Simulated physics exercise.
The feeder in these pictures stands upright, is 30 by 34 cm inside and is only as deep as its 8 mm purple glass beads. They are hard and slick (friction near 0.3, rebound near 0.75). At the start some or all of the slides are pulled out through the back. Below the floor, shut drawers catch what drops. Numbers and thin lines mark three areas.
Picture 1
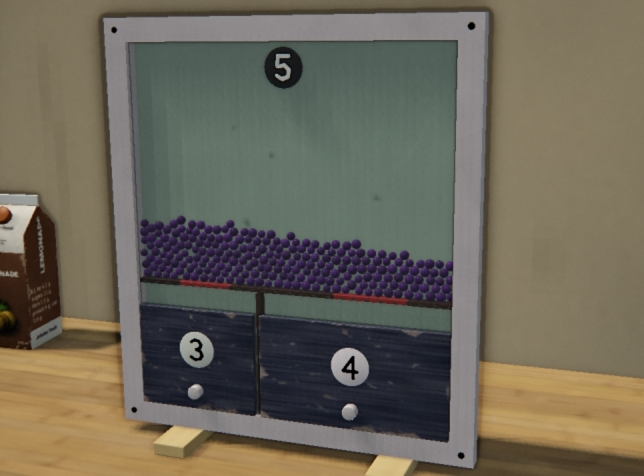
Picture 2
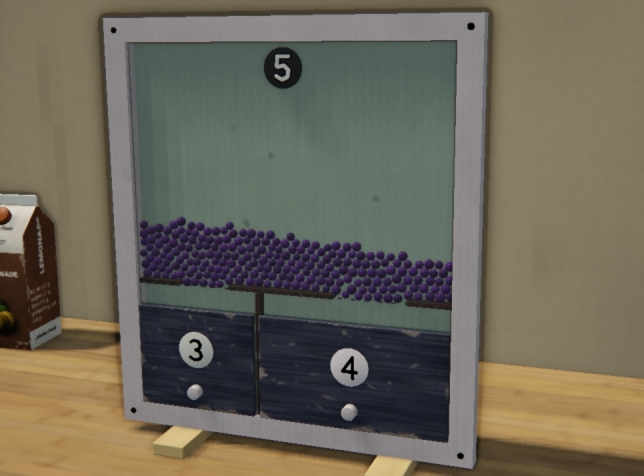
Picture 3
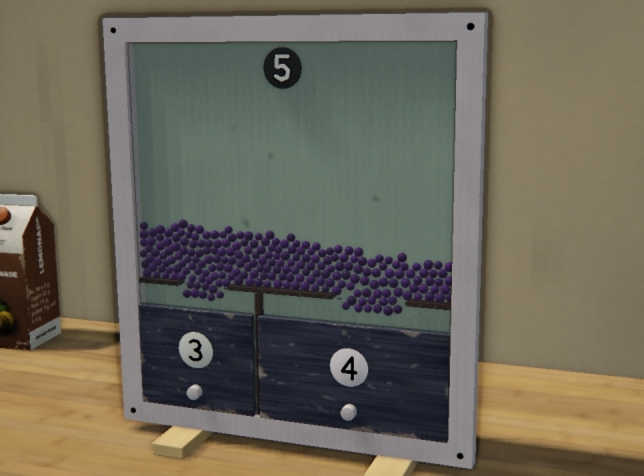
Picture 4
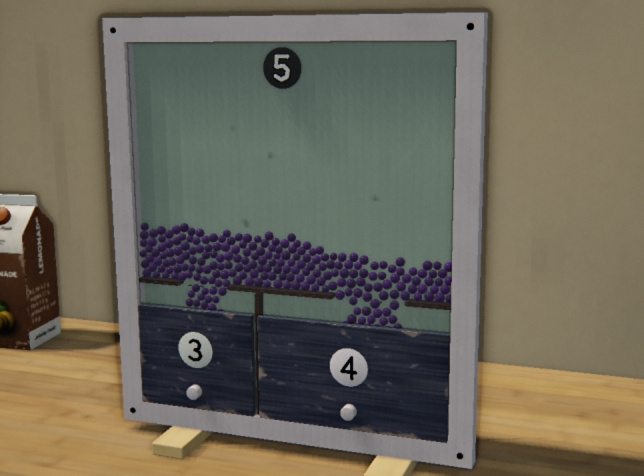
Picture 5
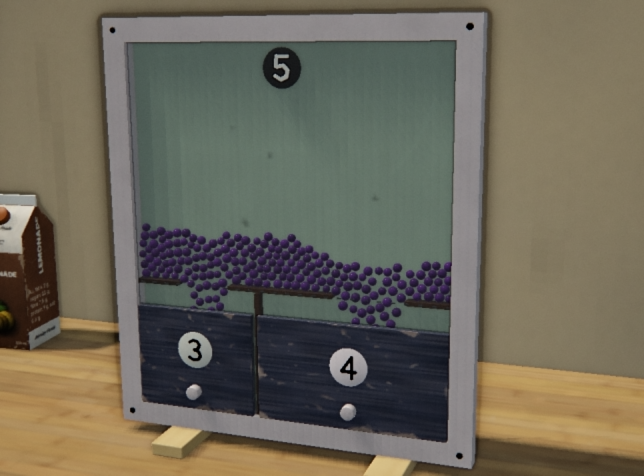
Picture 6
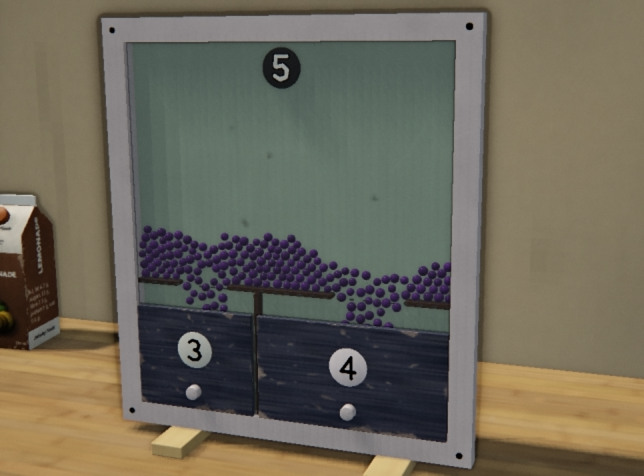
We see a framed clear-fronted case holding a layer of small purple balls above two dark drawers; two red strips in its floor disappear, and balls drop through both gaps behind the drawer fronts, leaving dips in the layer.
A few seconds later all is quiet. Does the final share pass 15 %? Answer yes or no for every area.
No. 3: Yes; no. 4: Yes; no. 5: No.
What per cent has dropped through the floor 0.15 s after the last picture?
Roughly 60 per cent.
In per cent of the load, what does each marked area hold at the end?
Drawer 3: 50; drawer 4: 40; store 5: 10.
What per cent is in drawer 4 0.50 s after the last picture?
Some 40 per cent.
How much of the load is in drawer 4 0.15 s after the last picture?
Some 30 per cent.
Then, 0.15 s after the last picture, 60 % are out; no. 3, 30 %, no. 4, 30 %, no. 5, 40 %.
Then, 0.50 s after the last picture, 85 % are out; no. 3, 45 %, no. 4, 40 %, no. 5, 15 %.
Then, 1.20 s after the last picture, 90 % are out; no. 3, 45 %, no. 4, 40 %, no. 5, 10 %.
At rest 1.9 s after the last picture, 90 % are out; no. 3, 50 %, no. 4, 40 %, no. 5, 10 %.
